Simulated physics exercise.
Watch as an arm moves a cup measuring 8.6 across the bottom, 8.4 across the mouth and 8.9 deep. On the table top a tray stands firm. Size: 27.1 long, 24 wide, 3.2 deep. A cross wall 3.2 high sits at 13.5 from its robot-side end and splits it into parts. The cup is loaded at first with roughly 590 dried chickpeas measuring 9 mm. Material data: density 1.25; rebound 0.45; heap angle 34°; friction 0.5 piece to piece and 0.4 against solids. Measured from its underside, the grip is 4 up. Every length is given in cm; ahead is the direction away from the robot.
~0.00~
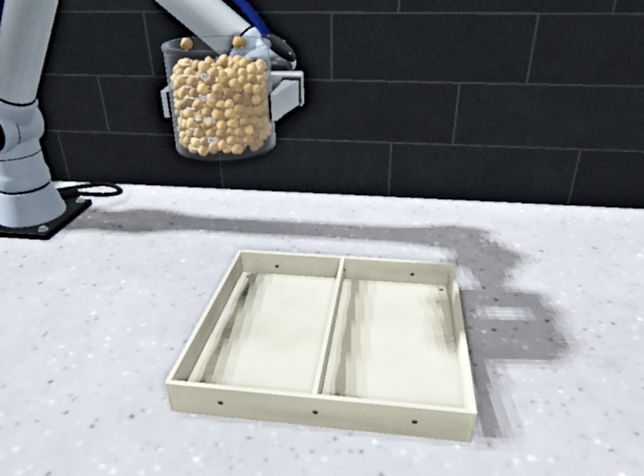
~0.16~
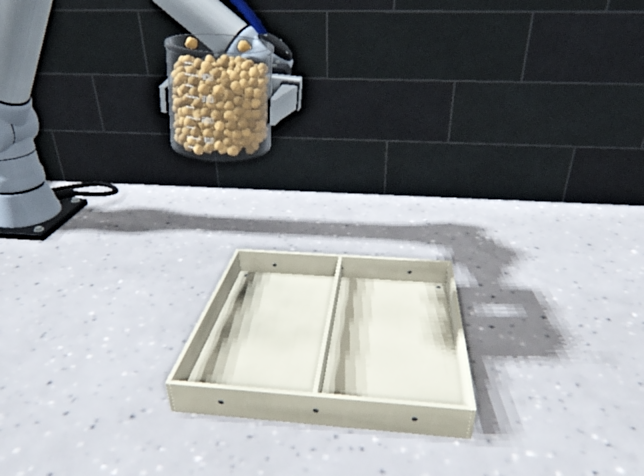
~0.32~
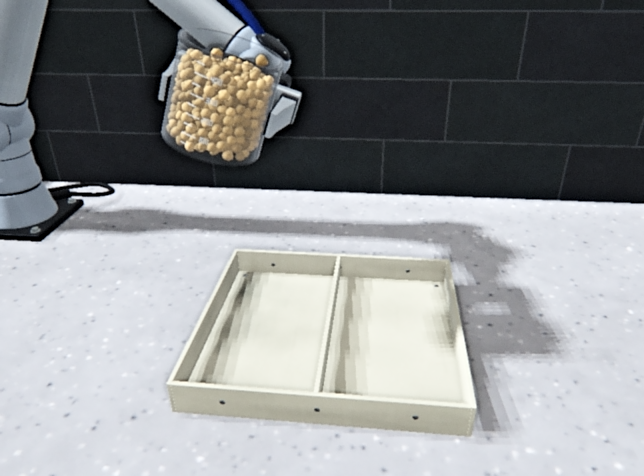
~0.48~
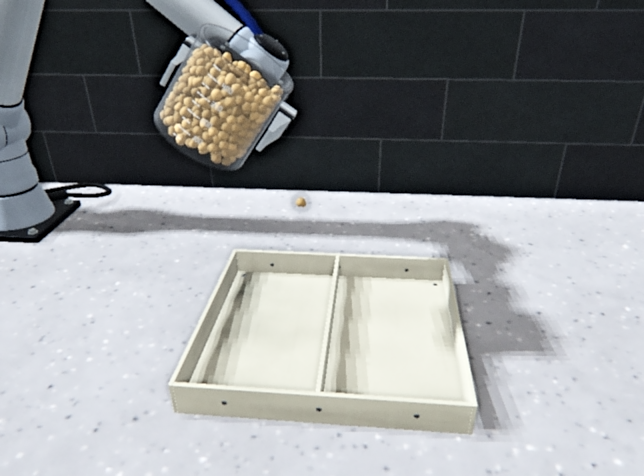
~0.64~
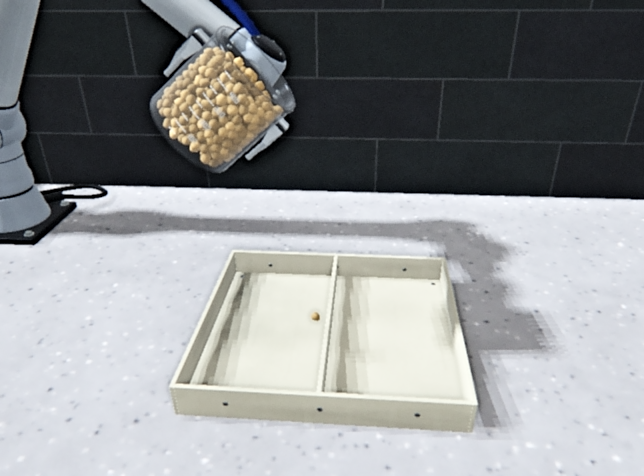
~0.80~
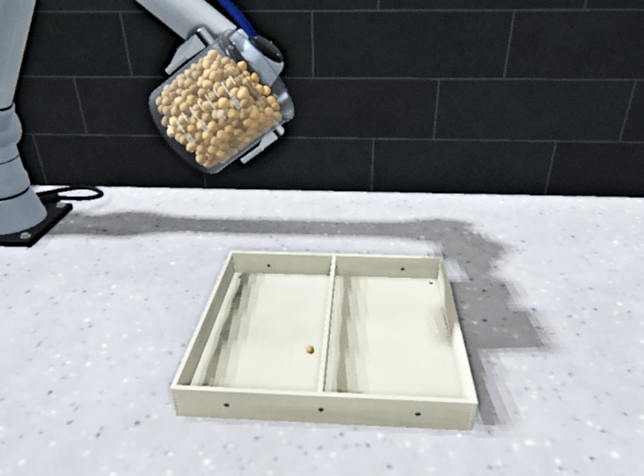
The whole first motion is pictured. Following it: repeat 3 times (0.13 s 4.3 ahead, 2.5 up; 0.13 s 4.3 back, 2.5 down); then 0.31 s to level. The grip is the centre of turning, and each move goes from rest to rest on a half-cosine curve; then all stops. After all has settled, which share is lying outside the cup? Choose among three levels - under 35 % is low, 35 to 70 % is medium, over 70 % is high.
The level is medium.
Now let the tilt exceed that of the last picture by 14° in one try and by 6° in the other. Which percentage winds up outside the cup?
Estimates, in order: 75 % and 60 %.
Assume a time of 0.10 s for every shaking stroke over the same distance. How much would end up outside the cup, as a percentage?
Estimate for that case: 70 %.
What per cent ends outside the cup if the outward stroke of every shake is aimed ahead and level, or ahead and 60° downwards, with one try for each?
You'd get about 30 per cent with the first setting and about 5 per cent with the second.
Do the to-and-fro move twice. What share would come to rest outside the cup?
40 per cent or so.
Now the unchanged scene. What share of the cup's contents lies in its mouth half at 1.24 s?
Something like 55 percent sits in that half.
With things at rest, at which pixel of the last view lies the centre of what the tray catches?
Near (371, 331).
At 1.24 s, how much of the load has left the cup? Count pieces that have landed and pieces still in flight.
Share gone by then: Close to 25 %.
After 1.24 s, tilted 54° forward, highest piece 31 above the table; 432 in the cup, 110 in the far-side part, 27 in the robot-side part, 17 in flight or on a rim.
After 1.67 s, tilted 43° forward, highest piece 28 above the table; 317 in the cup, 164 in the far-side part, 52 in the robot-side part, 9 on the table or floor, 44 in flight or on a rim.
After 2.09 s, level, highest piece 28 above the table; 316 in the cup, 183 in the far-side part, 78 in the robot-side part, 9 on the table or floor.
After 3.14 s, level, highest piece 28 above the table; 316 in the cup, 183 in the far-side part, 78 in the robot-side part, 9 on the table or floor.
At rest, 316 in the cup, 183 in the far-side part, 78 in the robot-side part, 9 on the table or floor. That is 46 % outside the cup.
